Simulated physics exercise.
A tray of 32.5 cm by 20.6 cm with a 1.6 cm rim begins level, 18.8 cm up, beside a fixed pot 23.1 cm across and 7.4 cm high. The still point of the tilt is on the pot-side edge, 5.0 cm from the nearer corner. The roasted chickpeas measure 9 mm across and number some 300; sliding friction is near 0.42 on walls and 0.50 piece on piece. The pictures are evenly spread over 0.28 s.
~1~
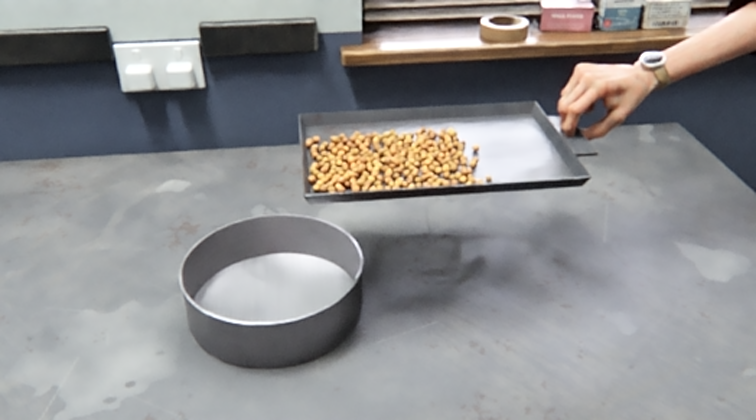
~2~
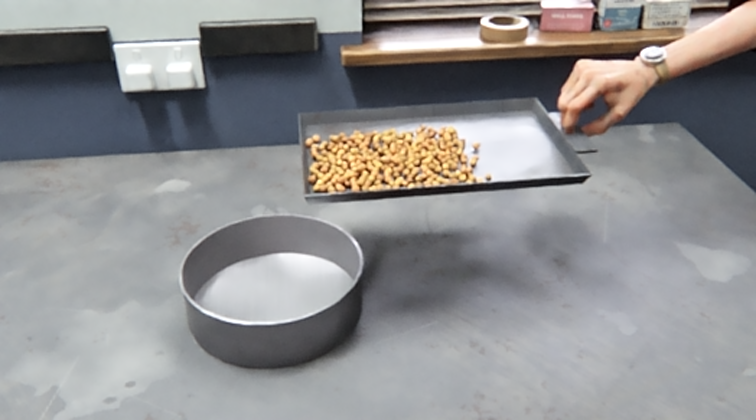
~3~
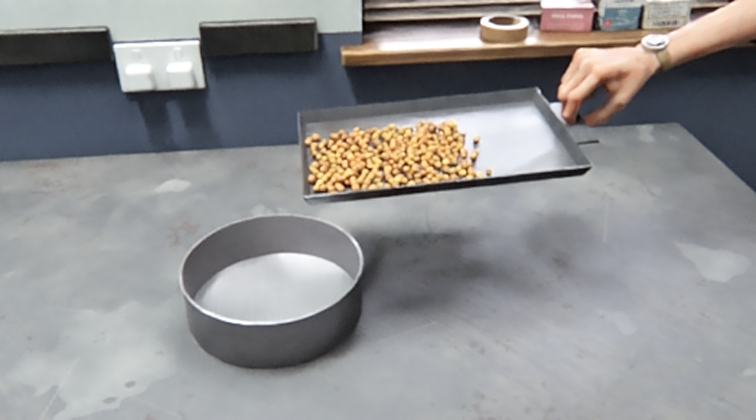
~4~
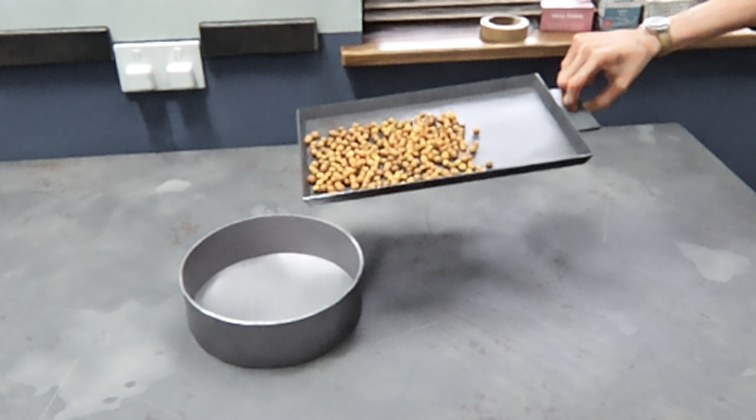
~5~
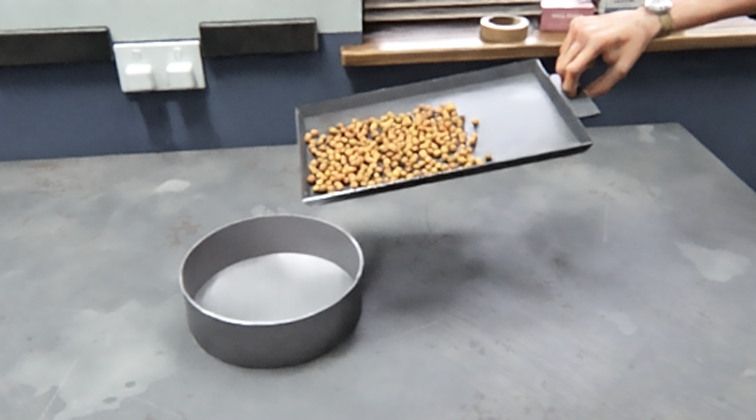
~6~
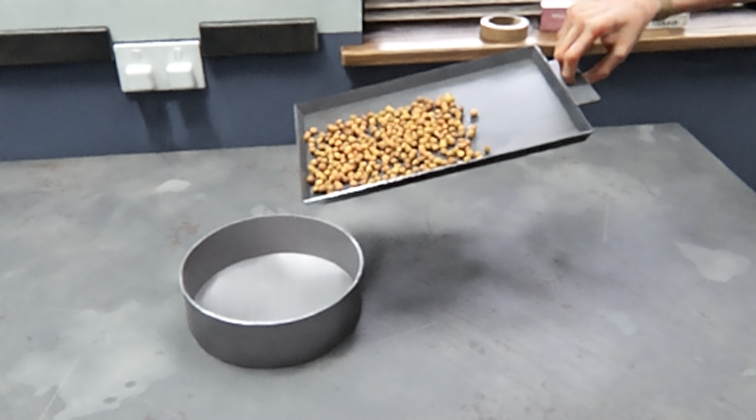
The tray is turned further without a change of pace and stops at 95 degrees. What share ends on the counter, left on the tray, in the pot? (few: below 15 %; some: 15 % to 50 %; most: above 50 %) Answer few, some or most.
Counter few, tray few, pot most.
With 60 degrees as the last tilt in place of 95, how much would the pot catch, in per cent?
It would be near 60 per cent.
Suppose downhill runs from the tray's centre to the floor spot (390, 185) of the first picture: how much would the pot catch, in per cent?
Some 80 per cent.
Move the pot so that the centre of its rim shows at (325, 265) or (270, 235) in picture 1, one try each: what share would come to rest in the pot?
Some 100 and 35 per cent.
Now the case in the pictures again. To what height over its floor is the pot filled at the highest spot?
Roughly 2.5 cm.
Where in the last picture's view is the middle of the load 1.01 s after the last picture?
Around (296, 197).
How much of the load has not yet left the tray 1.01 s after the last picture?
Some 60 per cent of the load.
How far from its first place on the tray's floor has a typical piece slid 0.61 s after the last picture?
Roughly 3 cm.
Then, 0.61 s after the last picture, tilt 52 degrees; the tray holds 100 %, the pot 0 %.
Then, 1.01 s after the last picture, tilt 77 degrees; the tray holds 60 %, the pot 15 %.
Then, 1.50 s after the last picture, tilt 95 degrees; the tray holds 0 %, the pot 100 %.
In the end, counter 0 %, tray 0 %, pot 100 %.
